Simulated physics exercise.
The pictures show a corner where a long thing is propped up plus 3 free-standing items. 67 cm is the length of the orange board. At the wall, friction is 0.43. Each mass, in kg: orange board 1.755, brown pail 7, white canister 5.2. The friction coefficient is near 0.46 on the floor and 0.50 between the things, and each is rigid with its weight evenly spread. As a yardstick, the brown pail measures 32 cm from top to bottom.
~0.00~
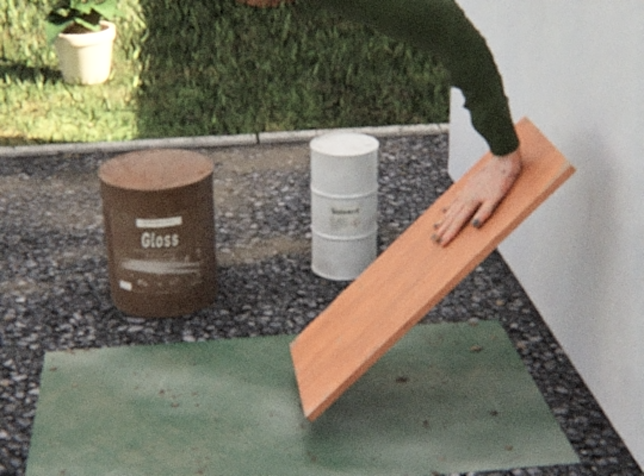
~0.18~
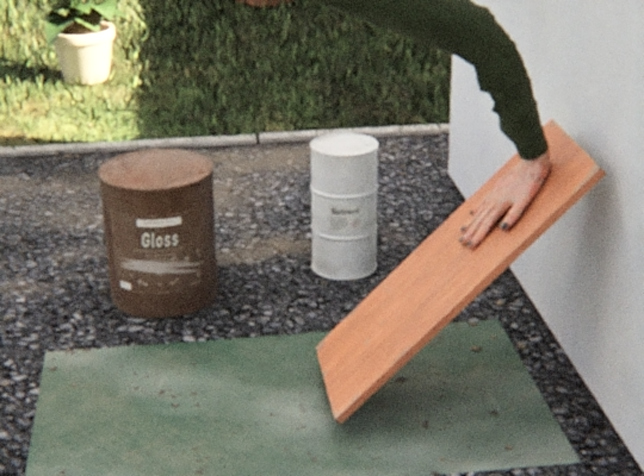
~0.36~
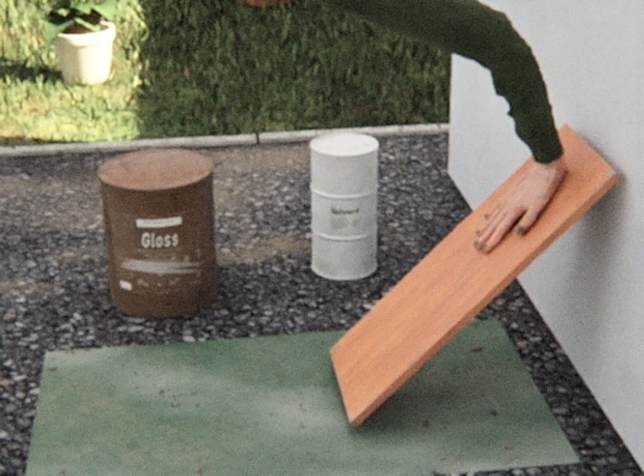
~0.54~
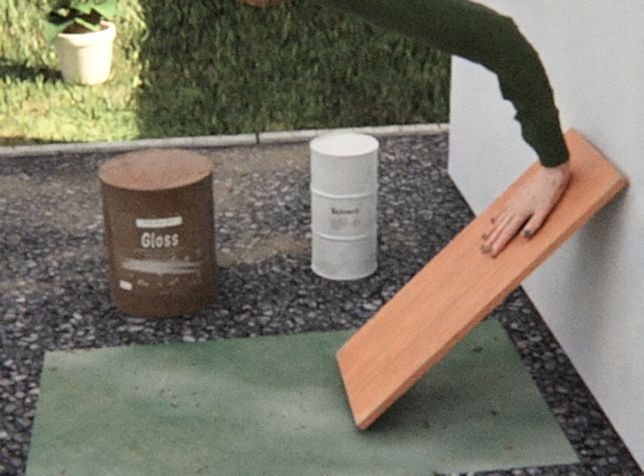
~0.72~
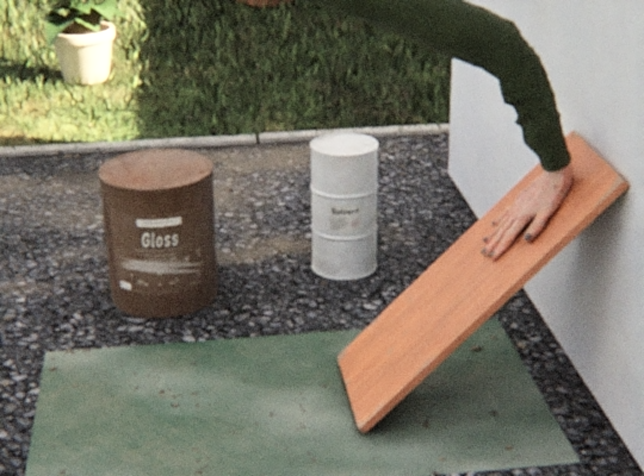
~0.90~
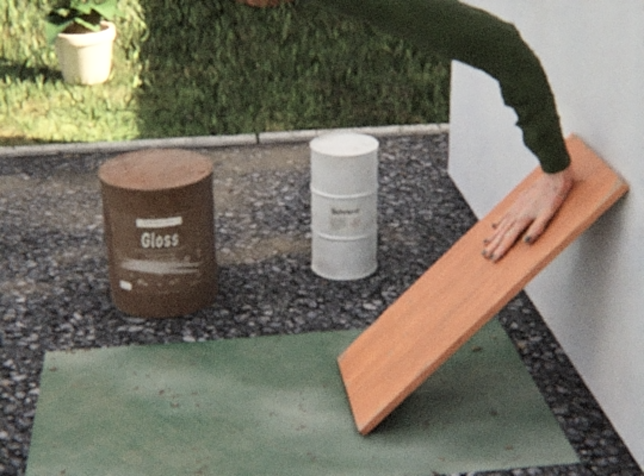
Beside a white wall, a hand moves a slanted orange board right and holds it there.
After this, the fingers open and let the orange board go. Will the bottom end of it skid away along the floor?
It keeps leaning.
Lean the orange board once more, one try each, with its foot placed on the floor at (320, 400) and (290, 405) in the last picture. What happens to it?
Slipping, then slipping.
After 1.20 s, nothing has stirred.
After 1.70 s, orange board resting near (471, 281).
At rest (2.2 s), all 3 in place, give or take 10 cm. Seen from the same camera at the end, orange board near (471, 281). The board stays up.
